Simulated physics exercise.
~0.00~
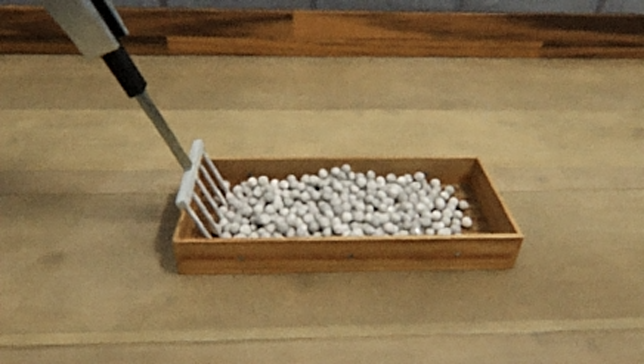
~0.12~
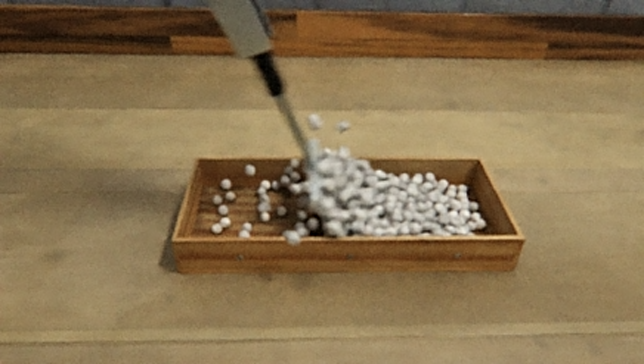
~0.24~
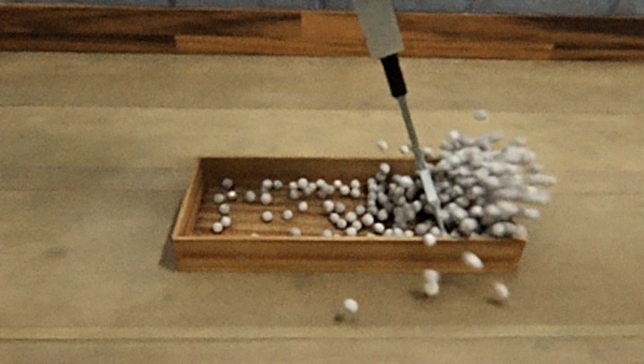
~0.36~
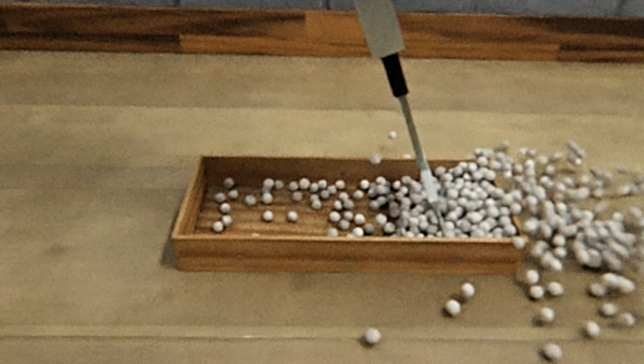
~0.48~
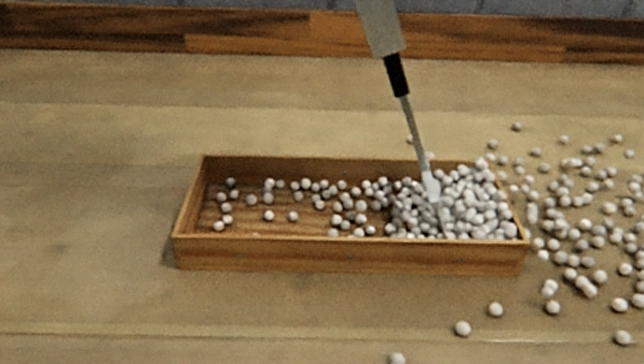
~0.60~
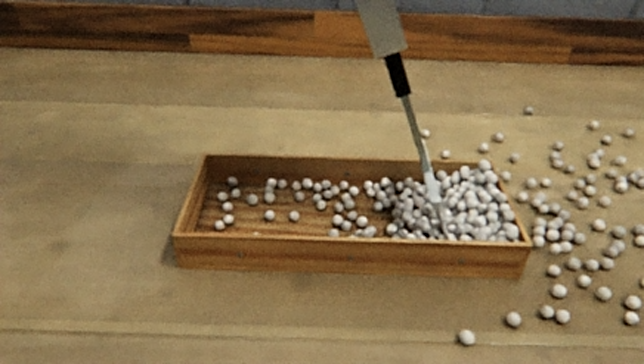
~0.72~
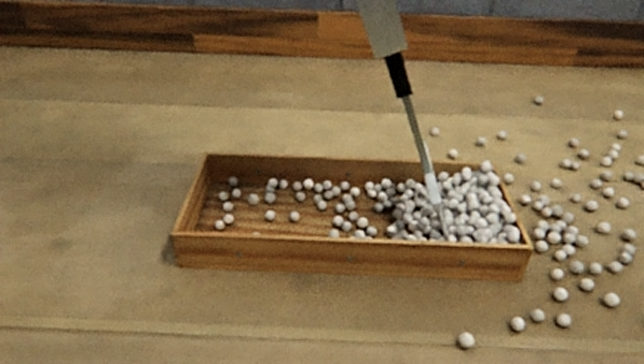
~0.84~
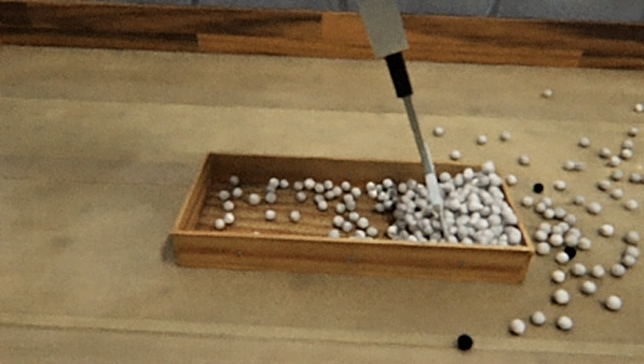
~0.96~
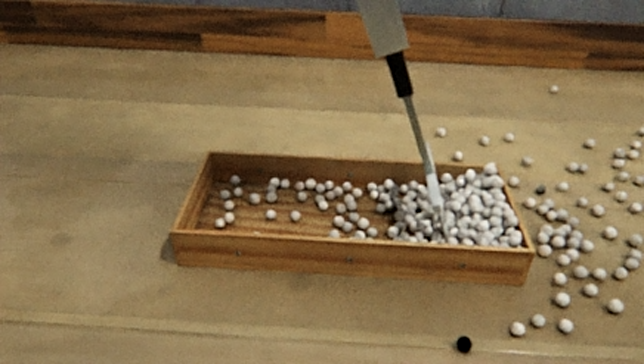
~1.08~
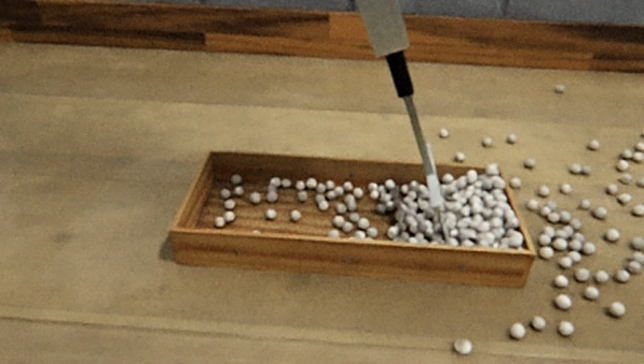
A robotic arm swept a fork quickly to the right through a wooden tray of small white beads, flinging many over the far end onto the table, then held still while the spilled beads scattered and settled, leaving most heaped at the tray's right side.
